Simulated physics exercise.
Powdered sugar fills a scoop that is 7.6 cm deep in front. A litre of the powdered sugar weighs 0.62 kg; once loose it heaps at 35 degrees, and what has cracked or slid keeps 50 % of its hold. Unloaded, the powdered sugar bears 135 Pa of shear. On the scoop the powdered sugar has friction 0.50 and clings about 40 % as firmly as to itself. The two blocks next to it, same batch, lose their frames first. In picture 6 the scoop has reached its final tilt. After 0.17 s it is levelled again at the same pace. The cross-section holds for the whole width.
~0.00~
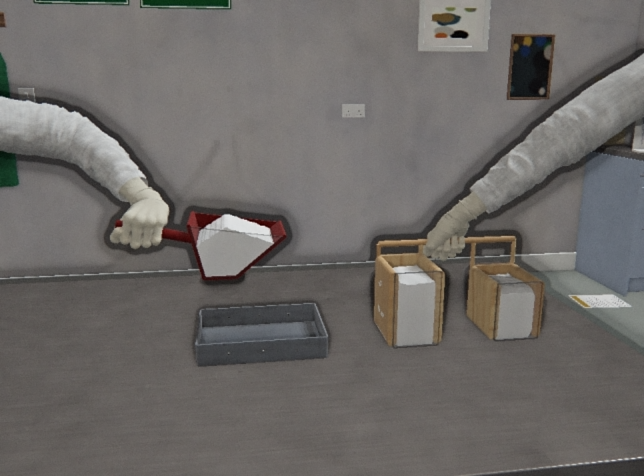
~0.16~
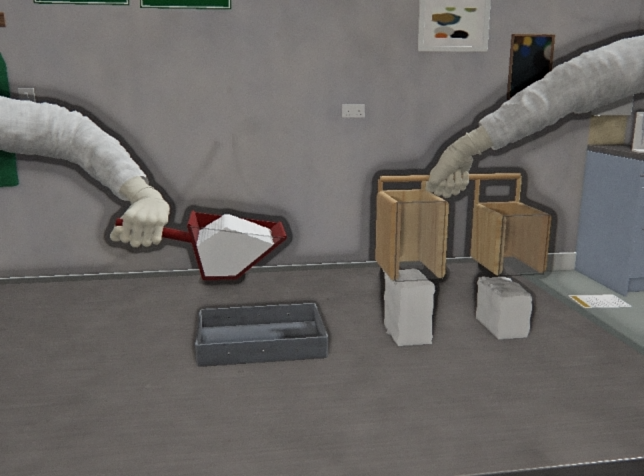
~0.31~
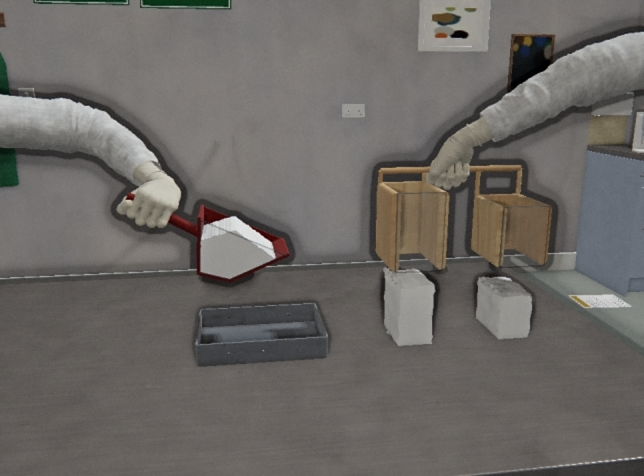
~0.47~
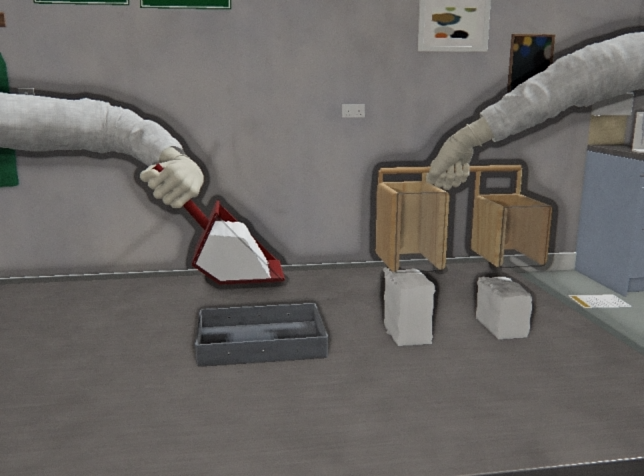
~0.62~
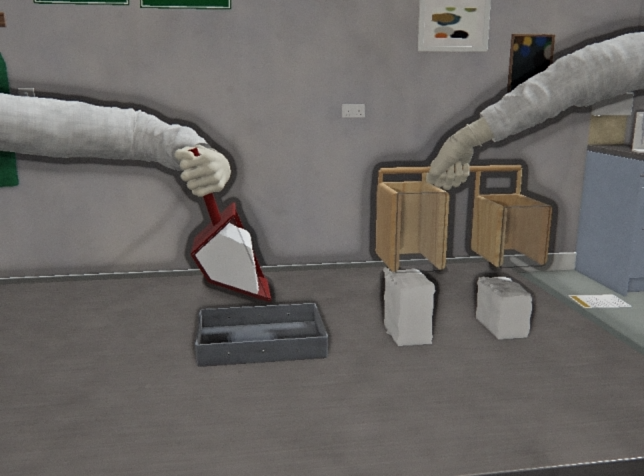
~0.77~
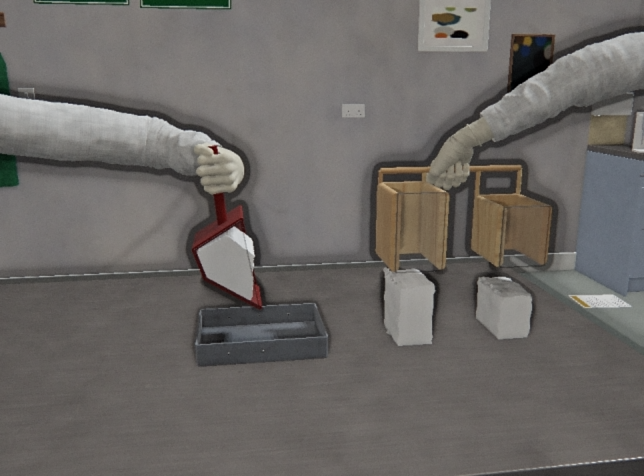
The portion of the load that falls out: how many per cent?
About 26 %.
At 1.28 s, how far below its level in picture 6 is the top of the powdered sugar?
Roughly 1.5 cm.
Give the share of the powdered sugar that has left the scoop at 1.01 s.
Near 0 %.
After 1.01 s, the scoop is at 70 degrees and 0 % has left it.
After 1.28 s, the scoop is at 35 degrees and 7 % has left it.
After 1.55 s, the scoop is at 1 degrees and 26 % has left it.
After 1.83 s, the scoop is at 0 degrees and 26 % has left it.
After 1.94 s, at the end, the scoop is at 0 degrees and 26 % has left it.
